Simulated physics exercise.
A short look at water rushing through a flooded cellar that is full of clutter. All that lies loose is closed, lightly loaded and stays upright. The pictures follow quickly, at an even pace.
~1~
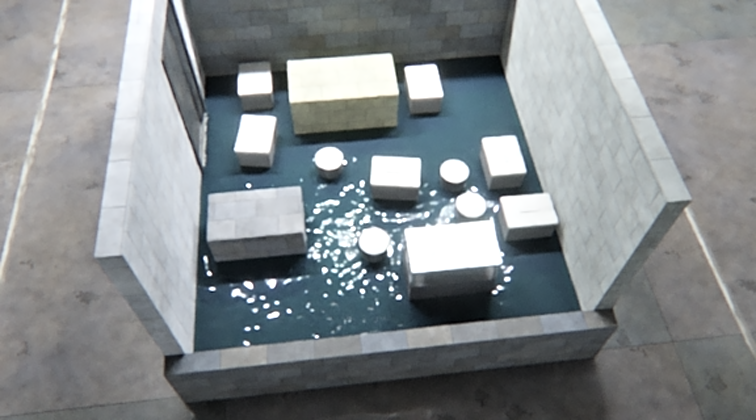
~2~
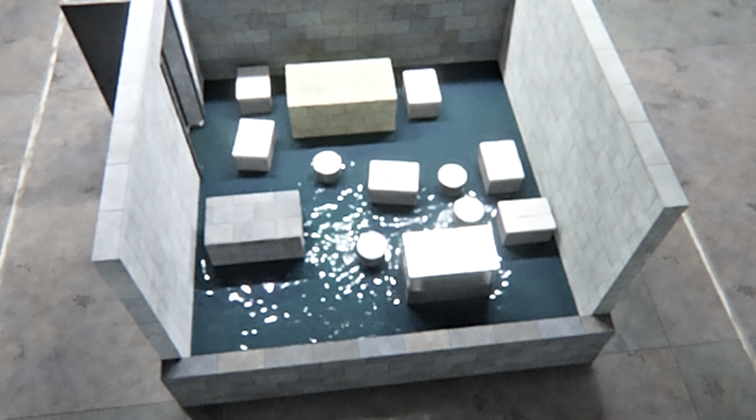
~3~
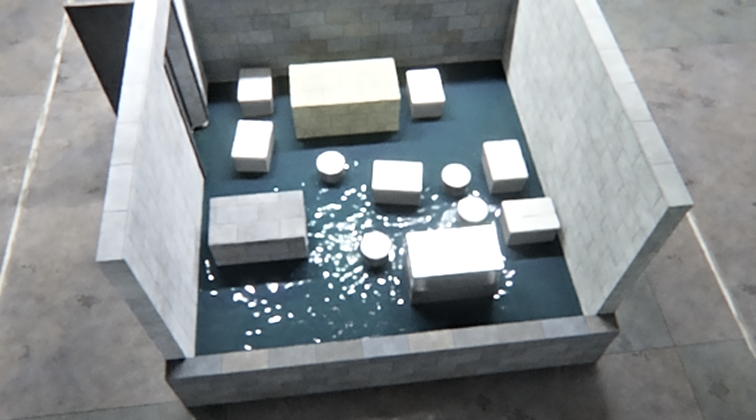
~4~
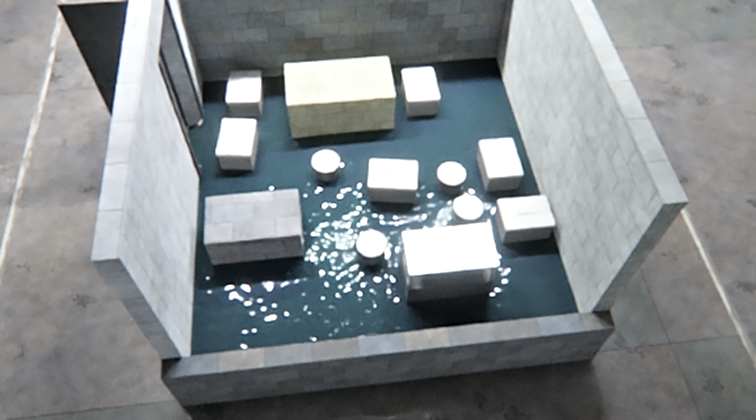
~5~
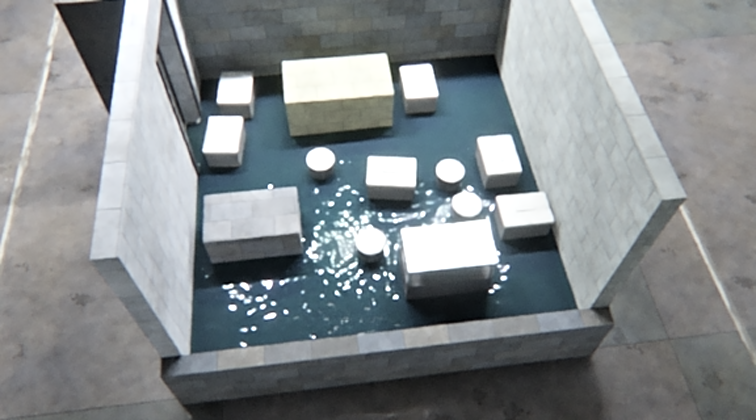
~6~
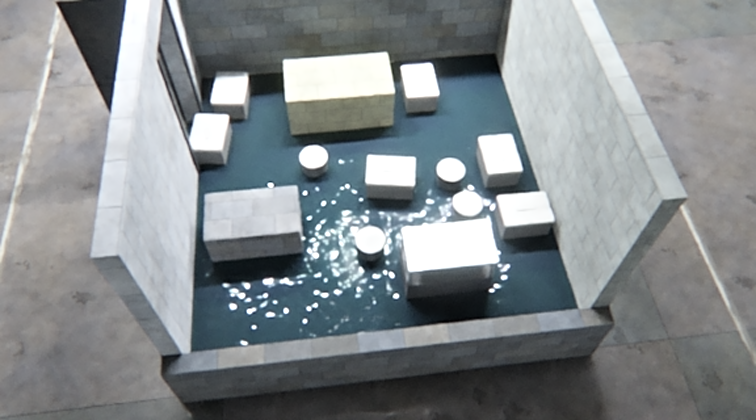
In a flooded walled room, two small pale blocks drift left, followed by a round one.
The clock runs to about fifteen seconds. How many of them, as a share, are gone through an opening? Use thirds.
That comes to from one to two thirds.
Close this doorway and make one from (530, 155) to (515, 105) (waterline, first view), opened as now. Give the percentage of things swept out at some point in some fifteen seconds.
Some 60 per cent.
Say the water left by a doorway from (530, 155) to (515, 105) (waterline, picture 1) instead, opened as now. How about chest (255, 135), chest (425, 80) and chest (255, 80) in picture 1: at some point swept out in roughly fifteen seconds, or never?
One after the other: Left behind, out, left behind.
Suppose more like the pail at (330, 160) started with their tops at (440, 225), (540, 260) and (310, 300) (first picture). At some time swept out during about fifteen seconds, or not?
In turn: No, no, kept in.
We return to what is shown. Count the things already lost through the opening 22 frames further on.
The number is 3.
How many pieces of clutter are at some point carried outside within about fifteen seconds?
I count 4.
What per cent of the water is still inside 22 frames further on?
Some 70 per cent.
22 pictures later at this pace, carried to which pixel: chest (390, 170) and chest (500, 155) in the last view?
Roughly at (191, 133) and (472, 143).
A moment on, 1 of 10 are out; 9 afloat.
Next, 3 of 10 are out; 7 afloat.
Later, 3 of 10 are out; 6 afloat.
In the end, 4 of 10 are out; 6 afloat.
